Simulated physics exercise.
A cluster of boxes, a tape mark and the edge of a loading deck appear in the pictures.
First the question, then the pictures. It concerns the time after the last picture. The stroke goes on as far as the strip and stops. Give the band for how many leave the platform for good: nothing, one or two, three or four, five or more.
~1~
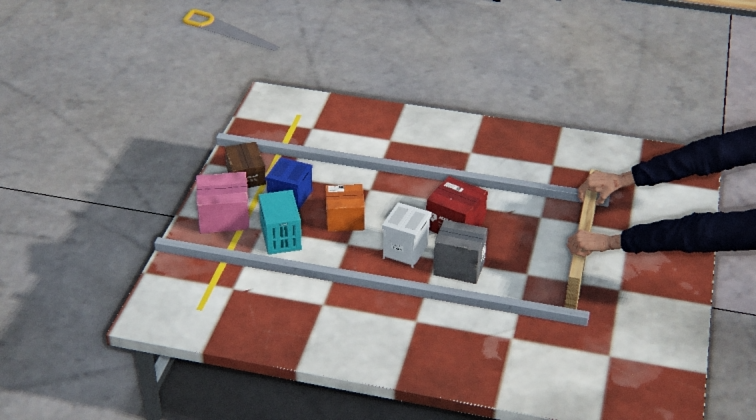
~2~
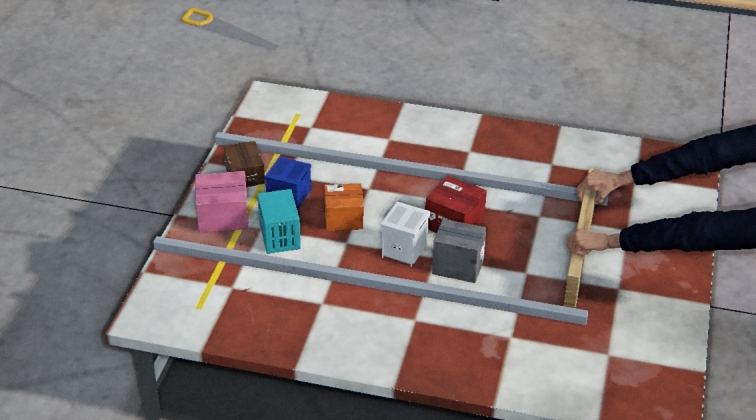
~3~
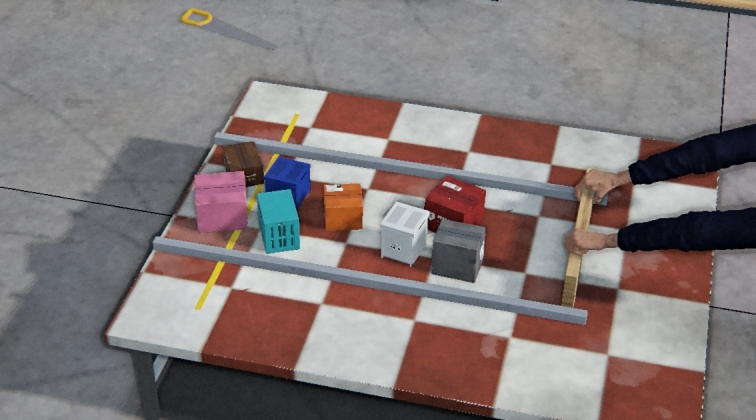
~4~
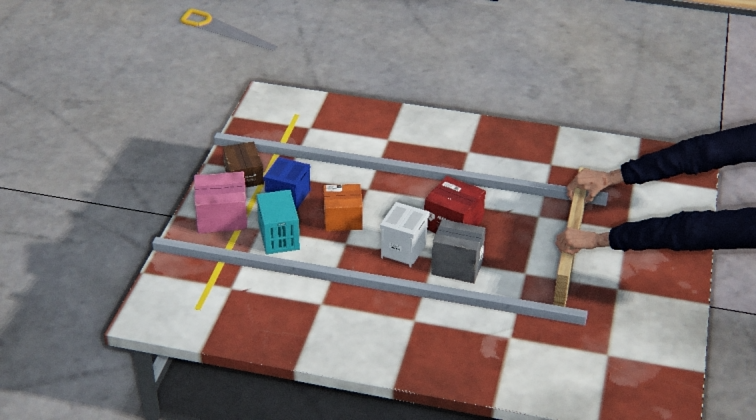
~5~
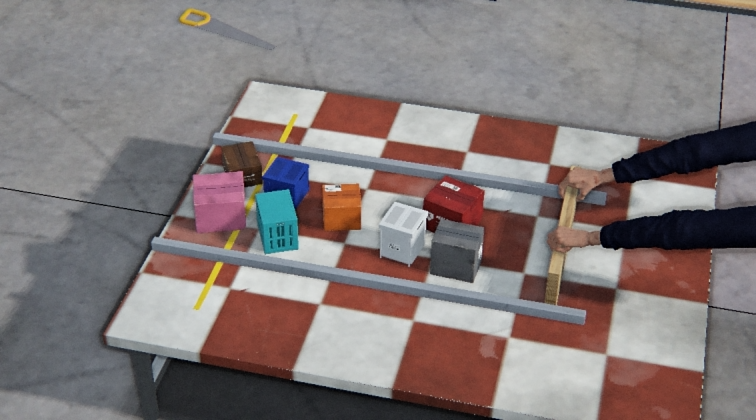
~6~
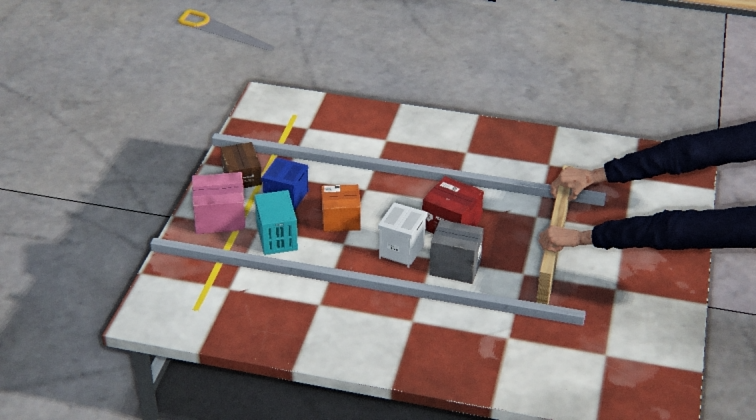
Band: Three or four.
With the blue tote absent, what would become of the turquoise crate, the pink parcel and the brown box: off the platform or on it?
Well, the turquoise crate leaves the top, the pink parcel leaves the top, and the brown box hangs in there.
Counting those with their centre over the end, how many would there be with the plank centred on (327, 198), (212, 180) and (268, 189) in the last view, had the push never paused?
Taking the places in turn, the counts are 0, 6 and 4.
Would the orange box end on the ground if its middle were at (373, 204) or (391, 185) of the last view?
It keeps its place, then keeps its place.
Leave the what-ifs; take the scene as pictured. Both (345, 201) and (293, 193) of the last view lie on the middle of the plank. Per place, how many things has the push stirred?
Moved so far: 8, later 8.
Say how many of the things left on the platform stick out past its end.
I'd put it at 2.
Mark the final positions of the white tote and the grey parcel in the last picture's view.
Close to (179, 199); the other close to (213, 213).
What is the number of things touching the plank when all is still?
That number would be 2.
A little later, none off yet; brown box at rest near (241, 166); pink parcel at rest near (219, 203); blue tote at rest near (286, 185).
Next, none off yet; brown box shifted about its own width near (200, 154); pink parcel tilted a little near (162, 194); blue tote shifted well along near (215, 173).
When it is over, the number that fall off is three or four; down, turquoise crate, blue tote, pink parcel and brown box.
